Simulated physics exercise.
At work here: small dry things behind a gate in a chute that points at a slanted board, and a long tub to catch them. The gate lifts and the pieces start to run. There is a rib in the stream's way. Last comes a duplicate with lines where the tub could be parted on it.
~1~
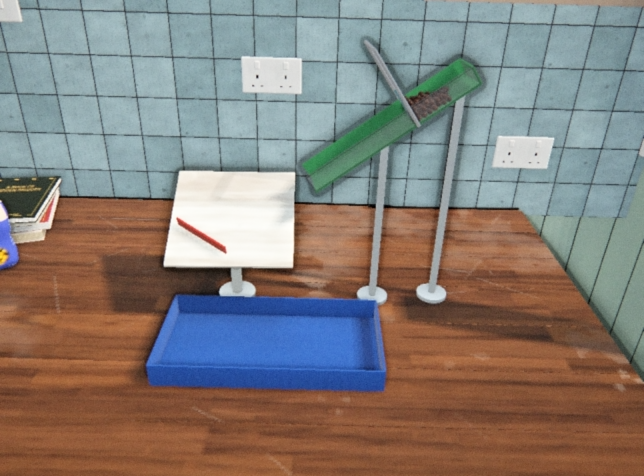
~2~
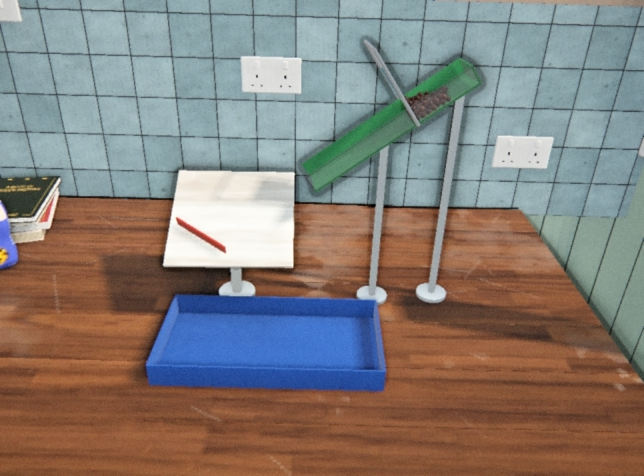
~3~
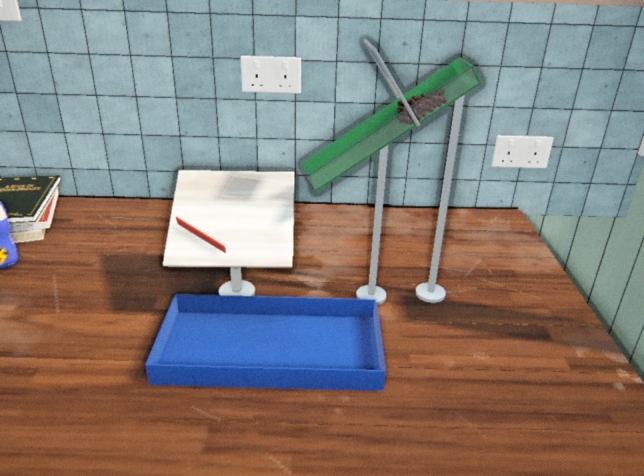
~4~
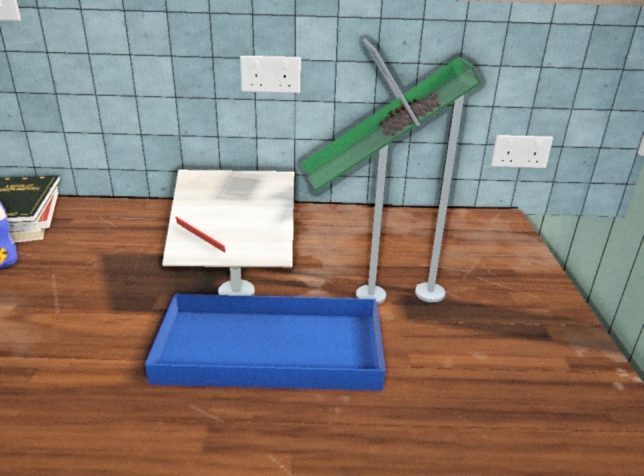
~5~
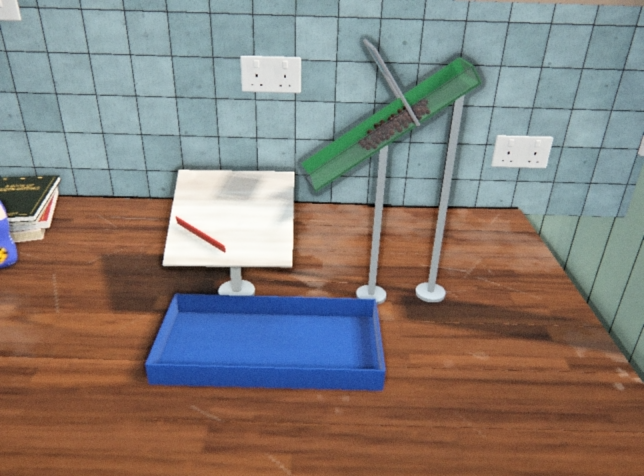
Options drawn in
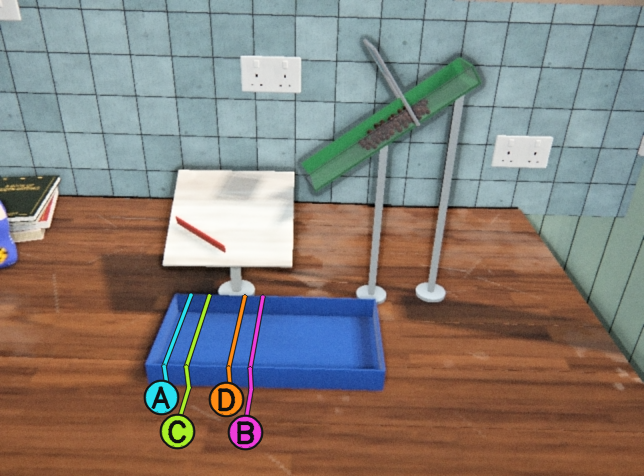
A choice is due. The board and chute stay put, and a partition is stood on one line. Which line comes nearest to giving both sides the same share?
It is D.
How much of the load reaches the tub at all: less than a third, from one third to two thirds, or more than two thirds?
It is more than two thirds.
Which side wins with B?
More lands on the left.
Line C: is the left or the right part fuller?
Right.
On the marked copy, line A crosses the front rim at (164, 365); line B crosses the front rim at (250, 367); line C crosses the front rim at (186, 365); line D crosses the front rim at (228, 366).
For line A, of what is caught, a small share on the left of the divider, all but a few on the right.
For line B, of what is caught, the bulk on the left of the divider, a small share on the right.
For line C, of what is caught, a small share on the left of the divider, all but a few on the right.
For line D, of what is caught, close to half on the left of the divider, close to half on the right.
